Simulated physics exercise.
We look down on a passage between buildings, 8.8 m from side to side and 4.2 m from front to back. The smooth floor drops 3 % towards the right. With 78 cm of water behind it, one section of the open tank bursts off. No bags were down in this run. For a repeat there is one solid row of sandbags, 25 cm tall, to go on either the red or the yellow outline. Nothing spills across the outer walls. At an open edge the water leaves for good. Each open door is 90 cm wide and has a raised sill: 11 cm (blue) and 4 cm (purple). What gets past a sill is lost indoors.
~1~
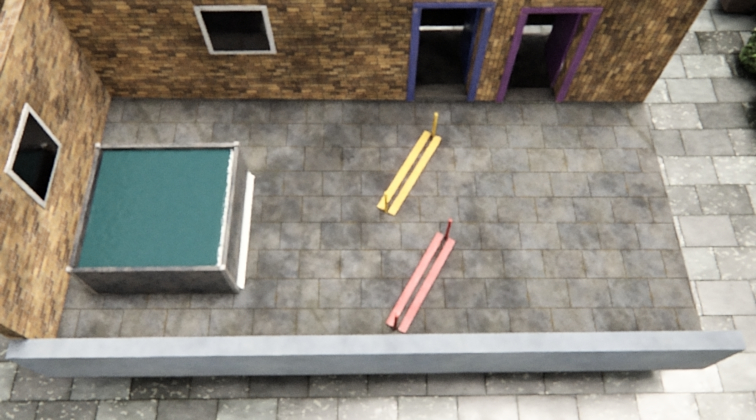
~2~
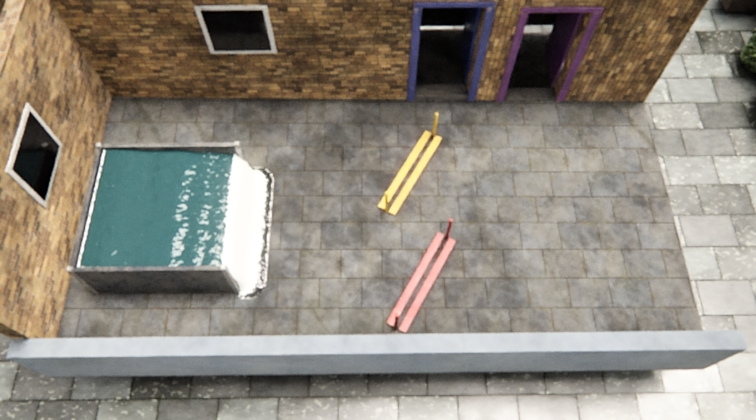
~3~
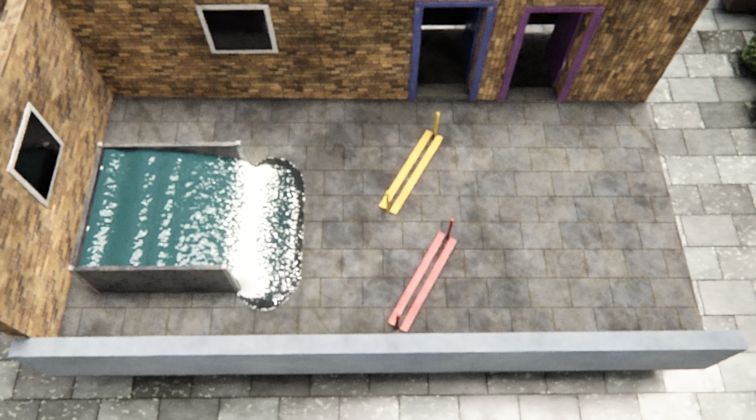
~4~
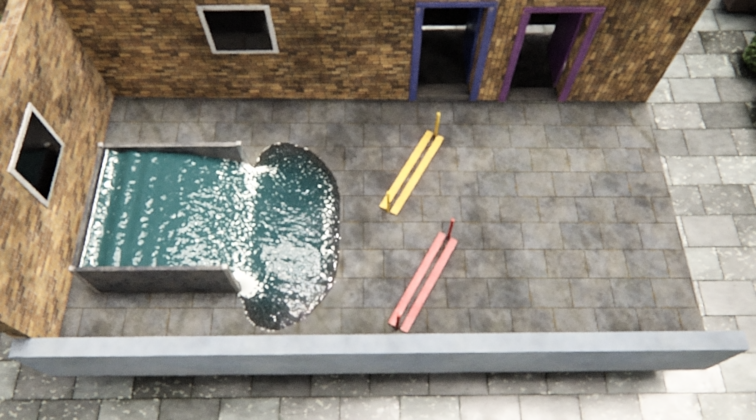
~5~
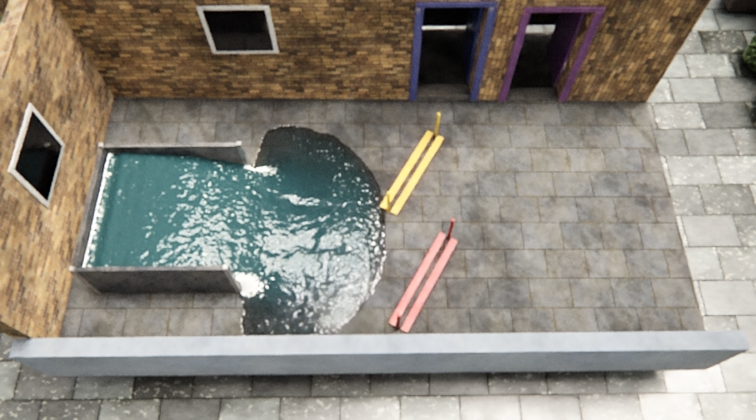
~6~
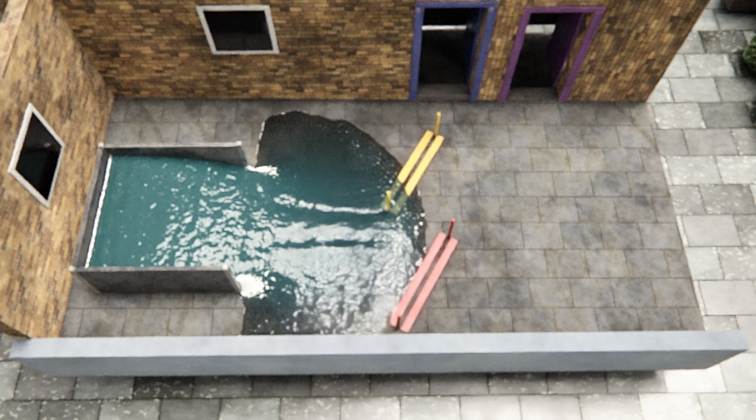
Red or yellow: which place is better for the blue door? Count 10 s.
The red mark.
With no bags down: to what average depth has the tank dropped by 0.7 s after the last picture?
Some 33 cm.
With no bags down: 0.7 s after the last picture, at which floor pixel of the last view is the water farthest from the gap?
Near (610, 220).
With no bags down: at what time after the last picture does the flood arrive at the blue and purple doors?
Arrival: Blue 0.6 s, purple 1.1 s.
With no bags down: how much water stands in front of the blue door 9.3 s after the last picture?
Some 1.0 cm.
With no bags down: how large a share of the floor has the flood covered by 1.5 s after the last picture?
Near 75 per cent is wet.
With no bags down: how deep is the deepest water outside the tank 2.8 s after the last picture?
Up to some 10 cm.
Then, 0.7 s after the last picture water covers 60 % of the floor and is deepest (29 cm) near (253, 263) in the run without bags; in at the blue door, 0 L with no bags, 0 L with the row on red, 0 L on yellow.
Then, 1.5 s after the last picture water covers 75 % of the floor and is deepest (19 cm) near (255, 240) in the run without bags; in at the blue door, 0 L with no bags, 1 L with the row on red, 78 L on yellow.
Then, 2.8 s after the last picture water covers 75 % of the floor and is deepest (10 cm) near (482, 113) in the run without bags; in at the blue door, 4 L with no bags, 6 L with the row on red, 166 L on yellow.
Then, 5.3 s after the last picture water covers 75 % of the floor and is deepest (4 cm) near (429, 348) in the run without bags; in at the blue door, 4 L with no bags, 13 L with the row on red, 188 L on yellow.
Then, 9.3 s after the last picture water covers 30 % of the floor and is deepest (2 cm) near (662, 347) in the run without bags; in at the blue door, 4 L with no bags, 14 L with the row on red, 188 L on yellow.
